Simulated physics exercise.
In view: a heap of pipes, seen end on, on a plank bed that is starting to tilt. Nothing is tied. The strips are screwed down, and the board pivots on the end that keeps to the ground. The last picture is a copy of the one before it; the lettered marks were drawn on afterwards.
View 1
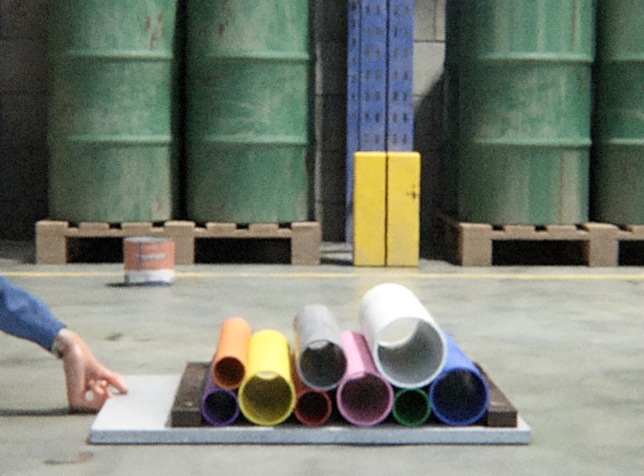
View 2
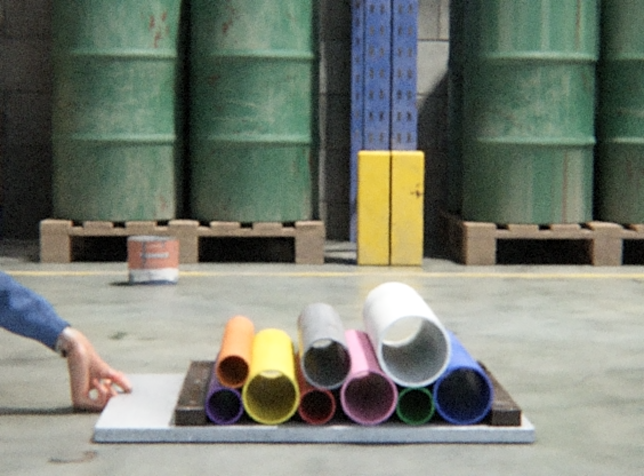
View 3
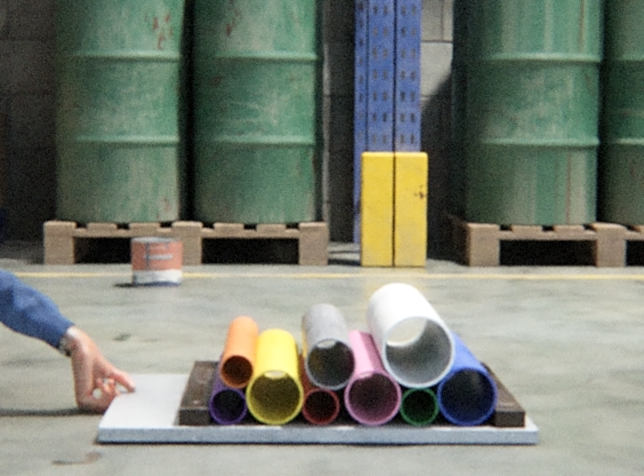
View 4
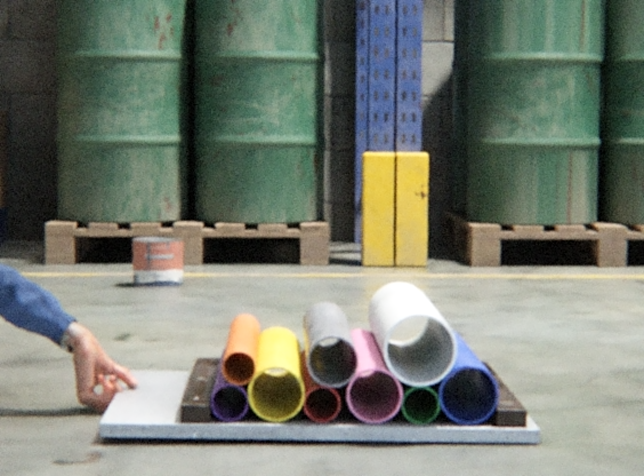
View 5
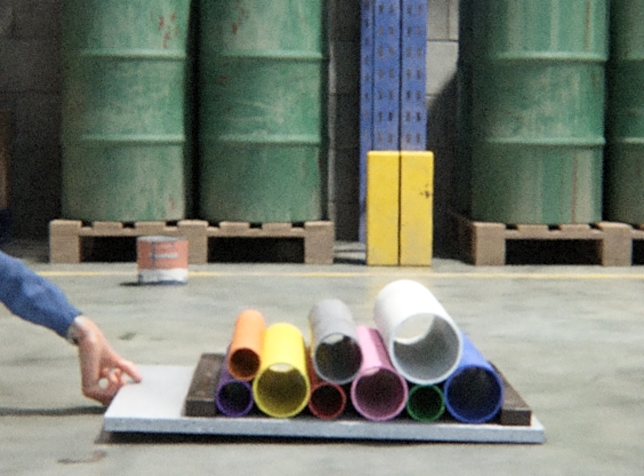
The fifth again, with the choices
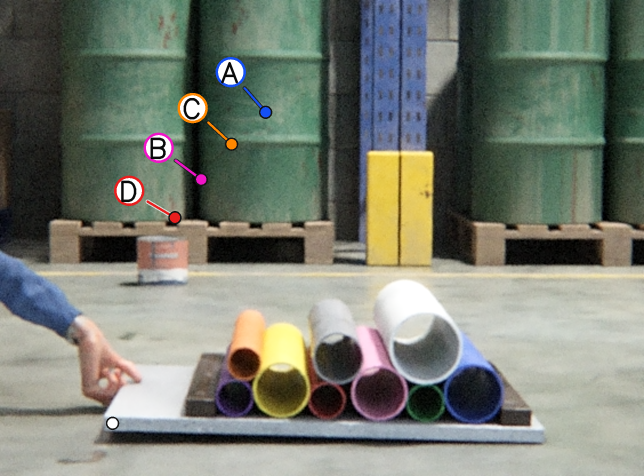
Colourful pipes lying stacked between dark strips on a pale board as a hand at left begins lifting its near end slightly.
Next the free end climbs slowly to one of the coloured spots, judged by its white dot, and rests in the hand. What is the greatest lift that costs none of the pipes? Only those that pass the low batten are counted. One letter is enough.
The last mark within the limit is C.
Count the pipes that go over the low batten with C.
The count is none.
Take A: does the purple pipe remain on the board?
Yes.
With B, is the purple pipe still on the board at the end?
Yes, with B.
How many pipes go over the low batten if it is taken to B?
The count is none.
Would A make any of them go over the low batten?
Yes, at A.
On the marked copy, A at (266, 112); B at (201, 180); C at (232, 144); D at (175, 218); the white dot at (112, 423).
Following C. Soon after the start, board at 22°.
Later, board at 42°.
In the end, board at 43°, none over the low batten.
As for the rest, A five over the low batten; B none over the low batten; D none over the low batten.
